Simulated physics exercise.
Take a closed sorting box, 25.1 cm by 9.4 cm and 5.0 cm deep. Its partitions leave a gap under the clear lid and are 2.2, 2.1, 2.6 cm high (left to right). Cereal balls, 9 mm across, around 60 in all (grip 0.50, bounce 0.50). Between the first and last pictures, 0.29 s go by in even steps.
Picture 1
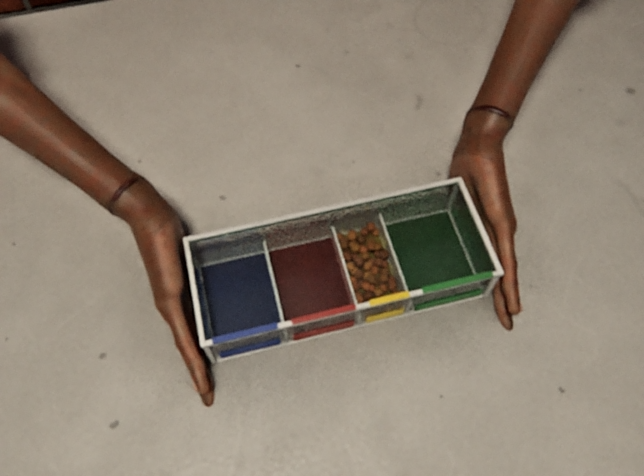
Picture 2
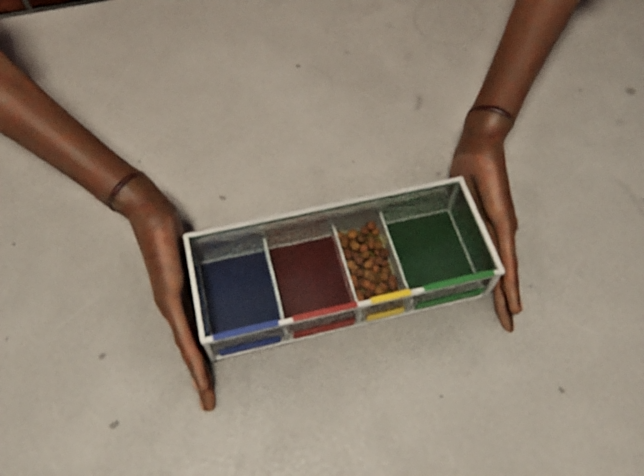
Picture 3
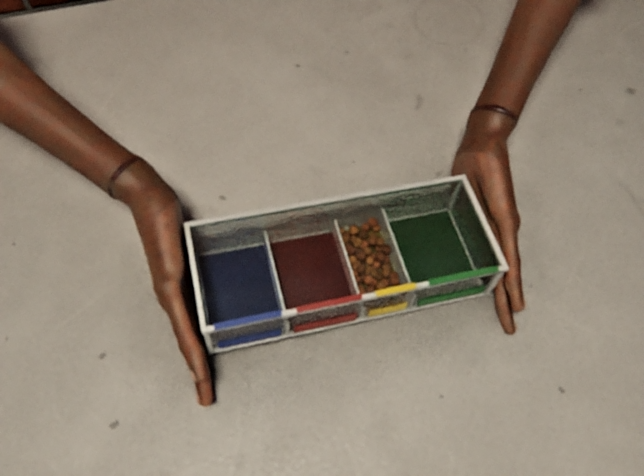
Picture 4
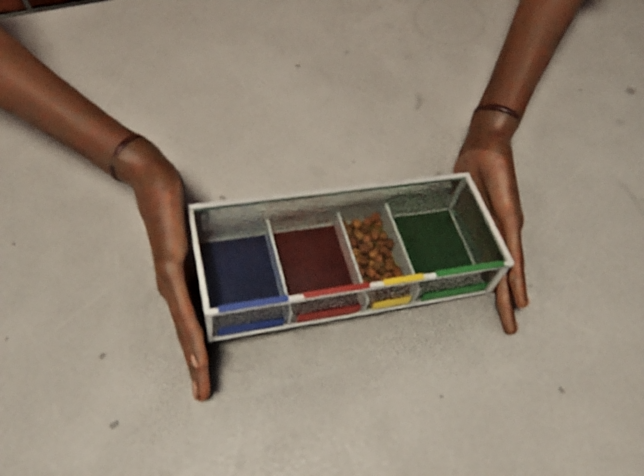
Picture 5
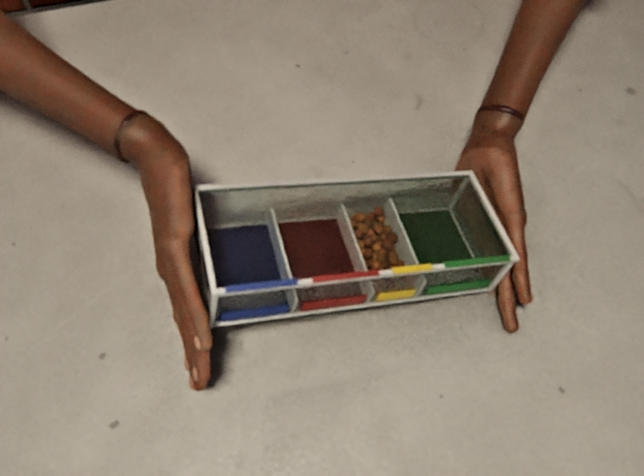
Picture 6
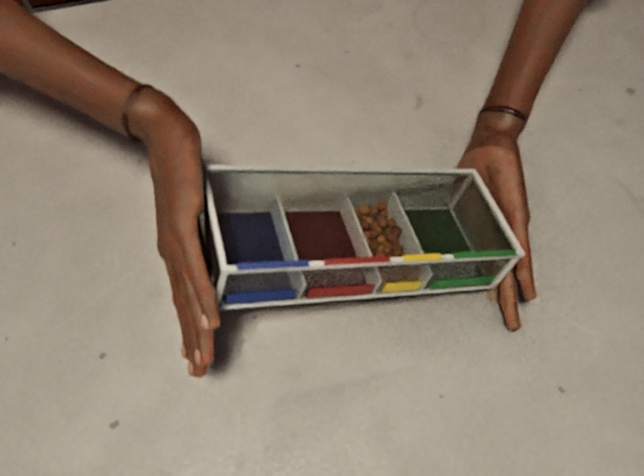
At the start, two hands hold a clear lidded box with blue, red, yellow and green compartments, small brownish balls filling only the yellow one. The hands gradually tilt the box, its front side coming into view as the left hand shifts slightly upward, while the balls stay in the yellow compartment.
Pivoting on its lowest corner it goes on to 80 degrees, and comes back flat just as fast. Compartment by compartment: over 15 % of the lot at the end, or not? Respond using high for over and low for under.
Red compartment low, blue compartment low, green compartment low, yellow compartment high.
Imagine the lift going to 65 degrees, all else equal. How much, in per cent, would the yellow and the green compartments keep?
Yellow 100 %, green 0 %.
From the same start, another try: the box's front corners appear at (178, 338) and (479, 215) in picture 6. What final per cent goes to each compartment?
Red 15 %; blue 20 %; green 0 %; yellow 65 %.
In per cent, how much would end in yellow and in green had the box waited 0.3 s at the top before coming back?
You'd end up with yellow at 95 per cent and green at 5 per cent.
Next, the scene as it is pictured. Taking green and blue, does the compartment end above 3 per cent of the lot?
For green, it does, for blue, it does not.
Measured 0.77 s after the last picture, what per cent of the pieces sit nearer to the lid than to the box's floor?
I'd put it at some 10 percent.
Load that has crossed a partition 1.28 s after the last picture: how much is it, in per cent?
Near 10 per cent of it.
Then, 0.77 s after the last picture, tilt 79 degrees; yellow 100 %.
Then, 1.28 s after the last picture, tilt 34 degrees; green 10 %, yellow 90 %.
Then, 1.86 s after the last picture, tilt 0 degrees; green 10 %, yellow 90 %.
In the end, red 0 %, blue 0 %, green 10 %, yellow 90 %.
